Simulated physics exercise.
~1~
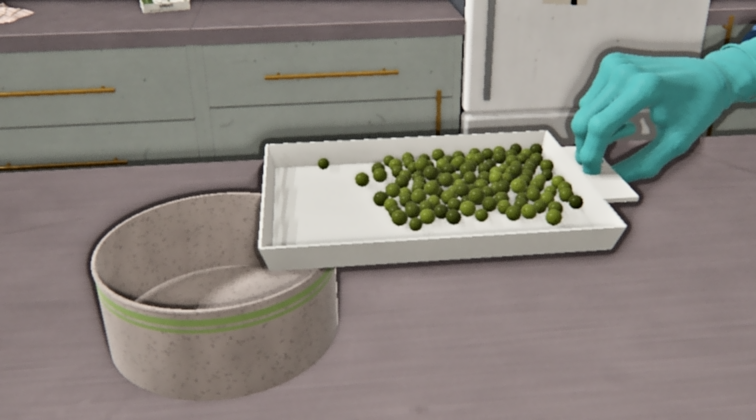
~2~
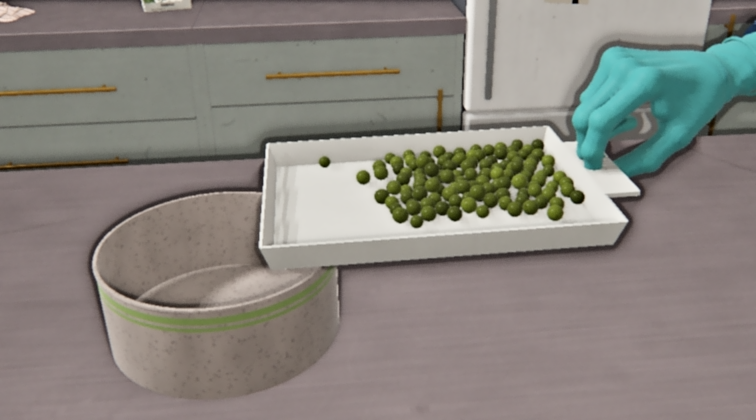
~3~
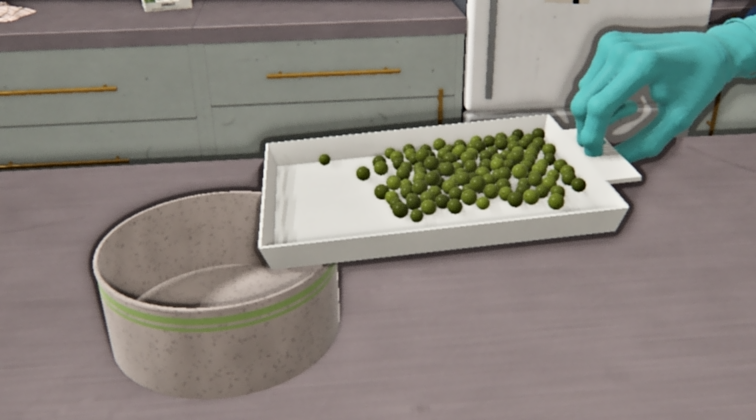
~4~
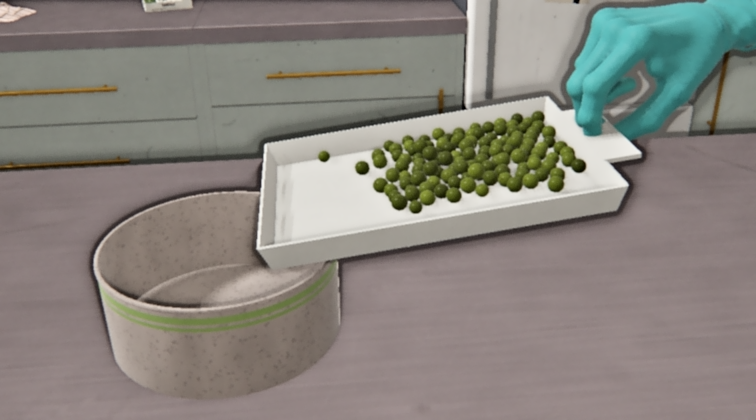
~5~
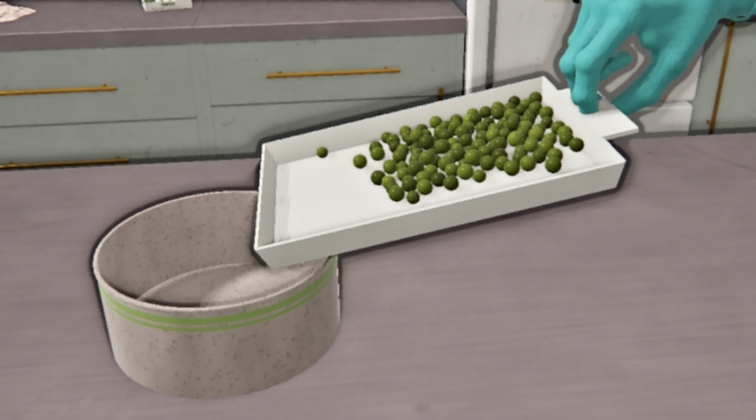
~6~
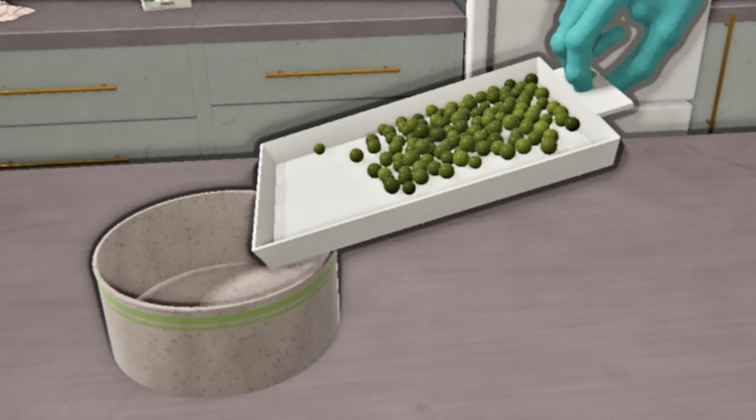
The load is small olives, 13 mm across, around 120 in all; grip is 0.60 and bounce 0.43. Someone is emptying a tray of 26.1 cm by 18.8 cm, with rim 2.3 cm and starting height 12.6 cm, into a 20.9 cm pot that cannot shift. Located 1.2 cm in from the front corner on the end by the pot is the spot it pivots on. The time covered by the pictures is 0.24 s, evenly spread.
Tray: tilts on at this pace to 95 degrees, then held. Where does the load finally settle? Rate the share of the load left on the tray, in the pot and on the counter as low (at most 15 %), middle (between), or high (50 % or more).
Tray - low, pot - high, counter - low.
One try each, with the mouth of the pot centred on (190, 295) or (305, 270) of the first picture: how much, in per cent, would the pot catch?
Around 70 per cent, then around 60 per cent.
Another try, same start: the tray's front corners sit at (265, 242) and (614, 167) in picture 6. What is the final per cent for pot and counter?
Per cent by place - pot 90, counter 10.
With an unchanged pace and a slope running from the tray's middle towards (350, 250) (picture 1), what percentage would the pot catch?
I'd say close to 0 %.
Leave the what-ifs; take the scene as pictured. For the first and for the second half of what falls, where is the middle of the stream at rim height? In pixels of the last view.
Around (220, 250), then around (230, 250).
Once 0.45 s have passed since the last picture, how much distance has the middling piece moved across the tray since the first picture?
I'd say close to 14 centimetres.
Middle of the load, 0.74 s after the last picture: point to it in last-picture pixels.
The middle of the load should be near (264, 188) then.
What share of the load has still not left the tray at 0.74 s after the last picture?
Value: About 70%.
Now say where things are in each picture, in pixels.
Tray tilt 0 degrees, front corners at (269, 244) and (615, 223); middle of the pieces at (471, 183); pot at (216, 244), in the first picture.
Tray tilt 1 degrees, front corners at (269, 243) and (616, 218); middle of the pieces at (472, 180), in the second picture.
Tray tilt 3 degrees, front corners at (269, 242) and (617, 204), lowest corner left front; middle of the pieces at (473, 171), in the third picture.
Tray tilt 7 degrees, front corners at (267, 243) and (616, 183), lowest corner left front; middle of the pieces at (472, 159), in the fourth picture.
Tray tilt 11 degrees, front corners at (264, 243) and (613, 160), lowest corner left front; middle of the pieces at (469, 145), in the fifth picture.
Tray tilt 16 degrees, front corners at (262, 243) and (607, 137), lowest corner left front; middle of the pieces at (465, 131); pot at (218, 242), in the sixth picture.
Then, 0.45 s after the last picture, tilt 54 degrees; the tray holds 100 %, the pot 0 %.
Then, 0.74 s after the last picture, tilt 79 degrees; the tray holds 70 %, the pot 25 %.
Then, 1.14 s after the last picture, tilt 95 degrees; the tray holds 15 %, the pot 80 %.
In the end, tray 0 %, pot 95 %, counter 5 %.
